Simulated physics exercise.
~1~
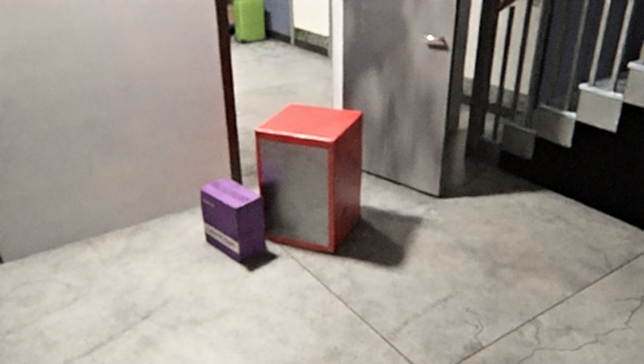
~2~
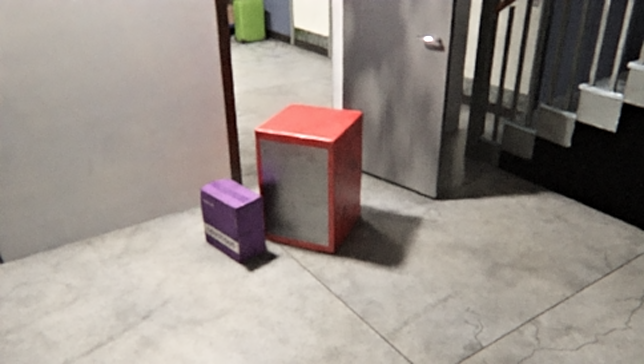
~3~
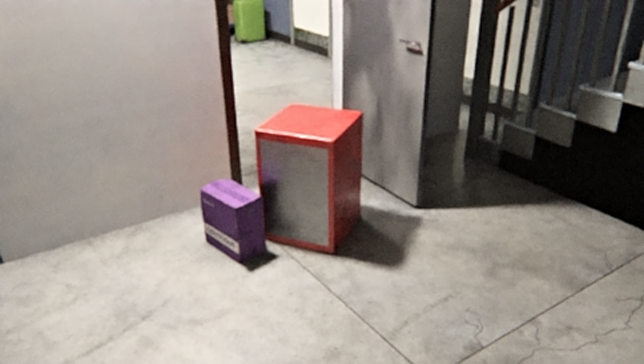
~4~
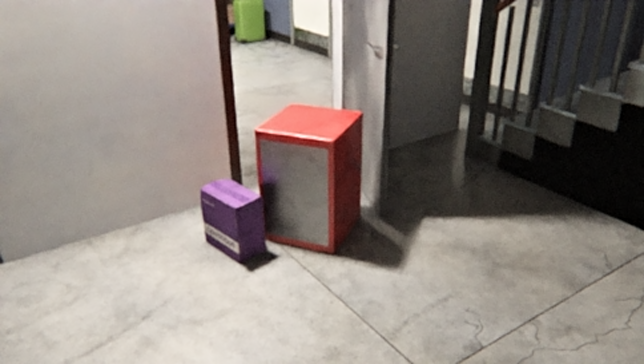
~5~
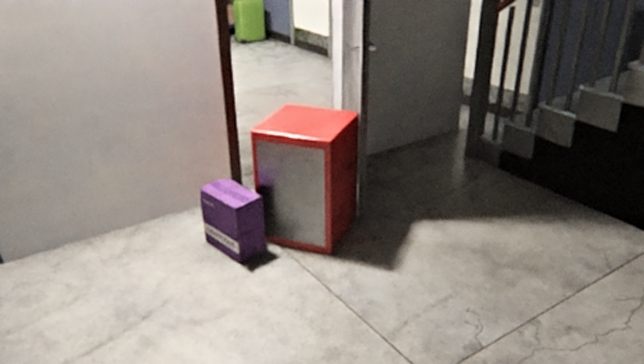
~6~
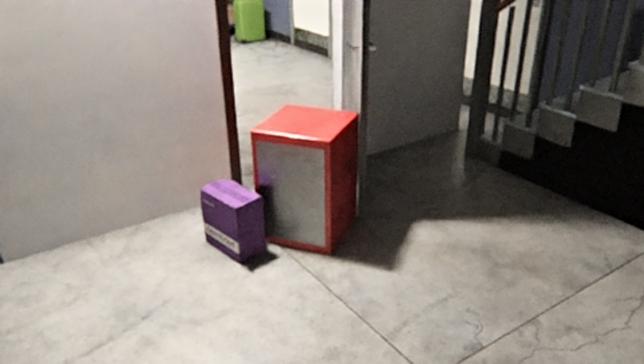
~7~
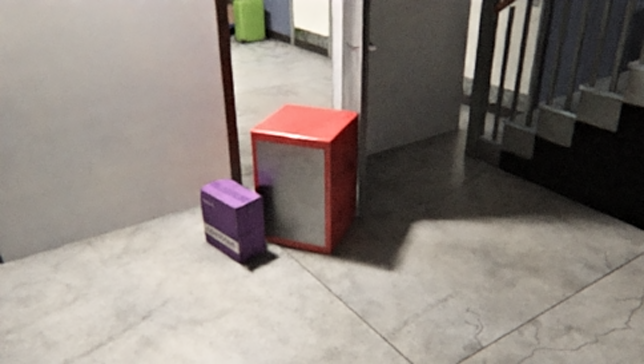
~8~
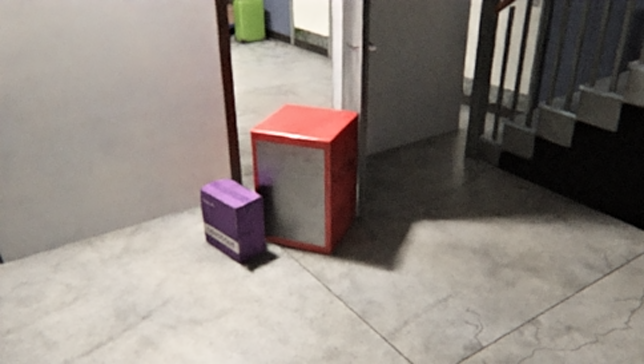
A grey door swinging partway toward its frame and stopping at a red box, staying open beside a still purple box.
